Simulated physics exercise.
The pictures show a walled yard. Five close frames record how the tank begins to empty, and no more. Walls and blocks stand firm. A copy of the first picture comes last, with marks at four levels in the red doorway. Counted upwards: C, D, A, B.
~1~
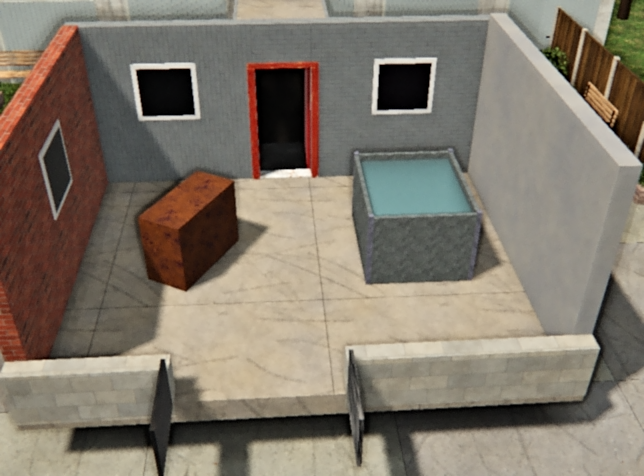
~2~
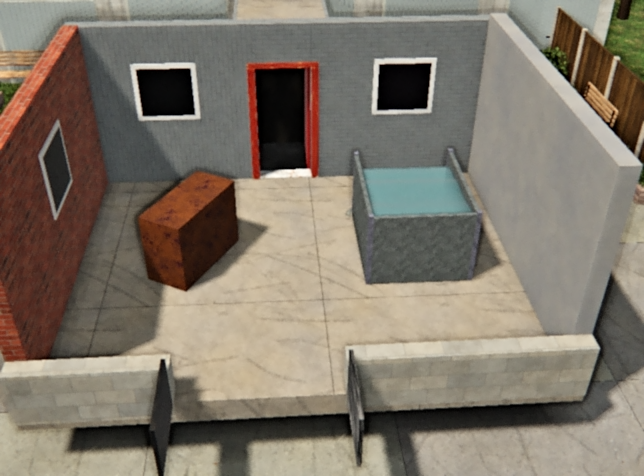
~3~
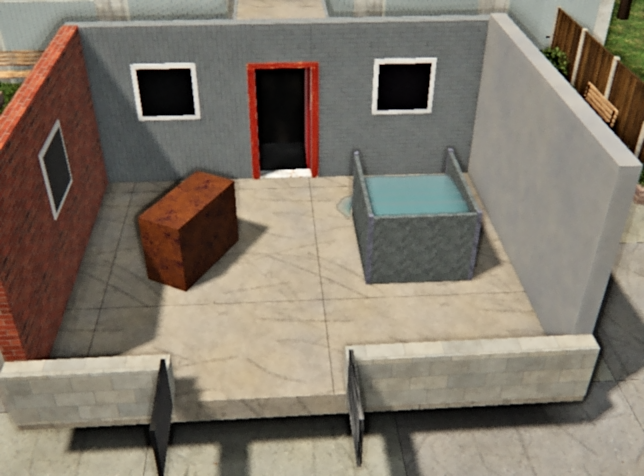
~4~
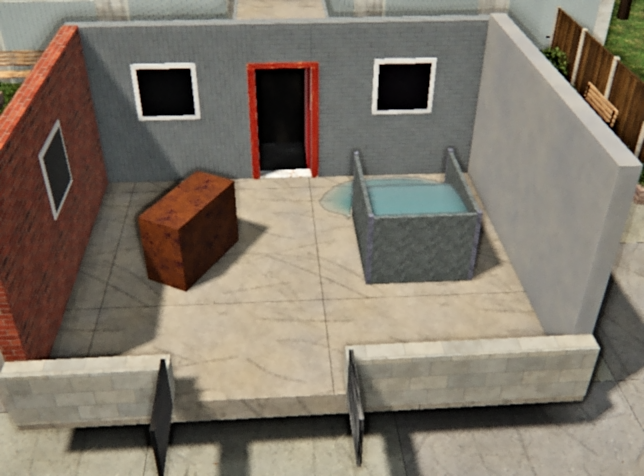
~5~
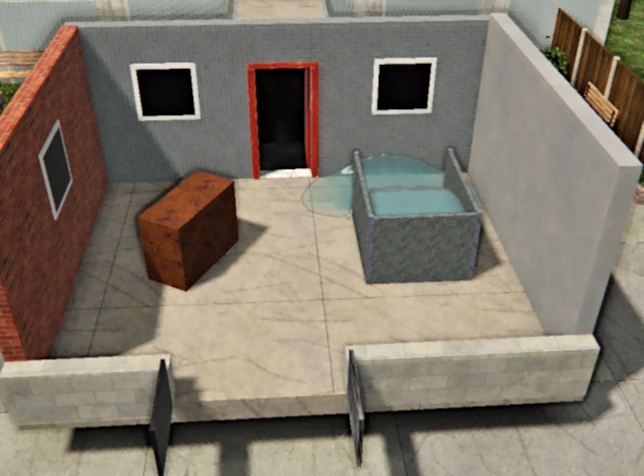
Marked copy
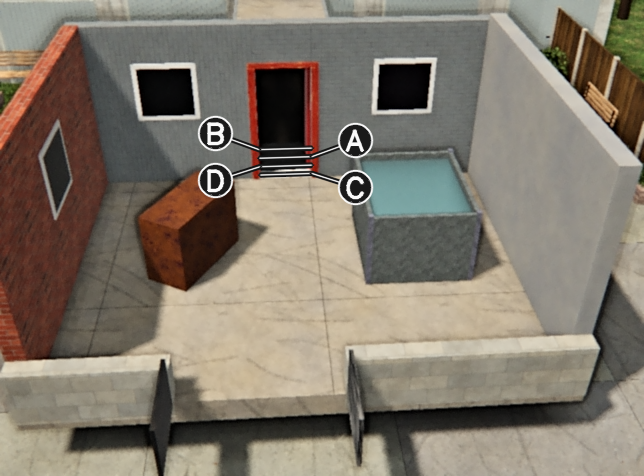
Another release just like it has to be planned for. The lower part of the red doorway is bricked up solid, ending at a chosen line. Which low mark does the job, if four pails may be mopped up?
Use mark D.
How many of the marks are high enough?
Three of them.
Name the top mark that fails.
That is mark C.
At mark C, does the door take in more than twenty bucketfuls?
No, less.
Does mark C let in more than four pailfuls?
Yes, it does.
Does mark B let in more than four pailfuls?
No, that is safe.
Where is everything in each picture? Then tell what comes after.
Water in the tank at rest, its middle at (413, 187); foot of the red doorway at (286, 178); open gate at (258, 347), in the first picture.
Water covers 2 % of the ground, its front hidden from here, in the second picture.
Front seen at (343, 204), 4 % of the ground wet, in the third picture.
Front seen at (330, 193), 8 % of the ground wet, in the fourth picture.
Front seen at (324, 176), 12 % of the ground wet, in the fifth picture.
On the marked copy, A at (285, 157); B at (285, 148); C at (286, 174); D at (285, 165); from the bottom up C, D, A, B.
If A is chosen, nothing gets over.
If B is chosen, nothing gets over.
If C is chosen, about 7 bucketfuls get in.
If D is chosen, a splash gets over, under a bucket.
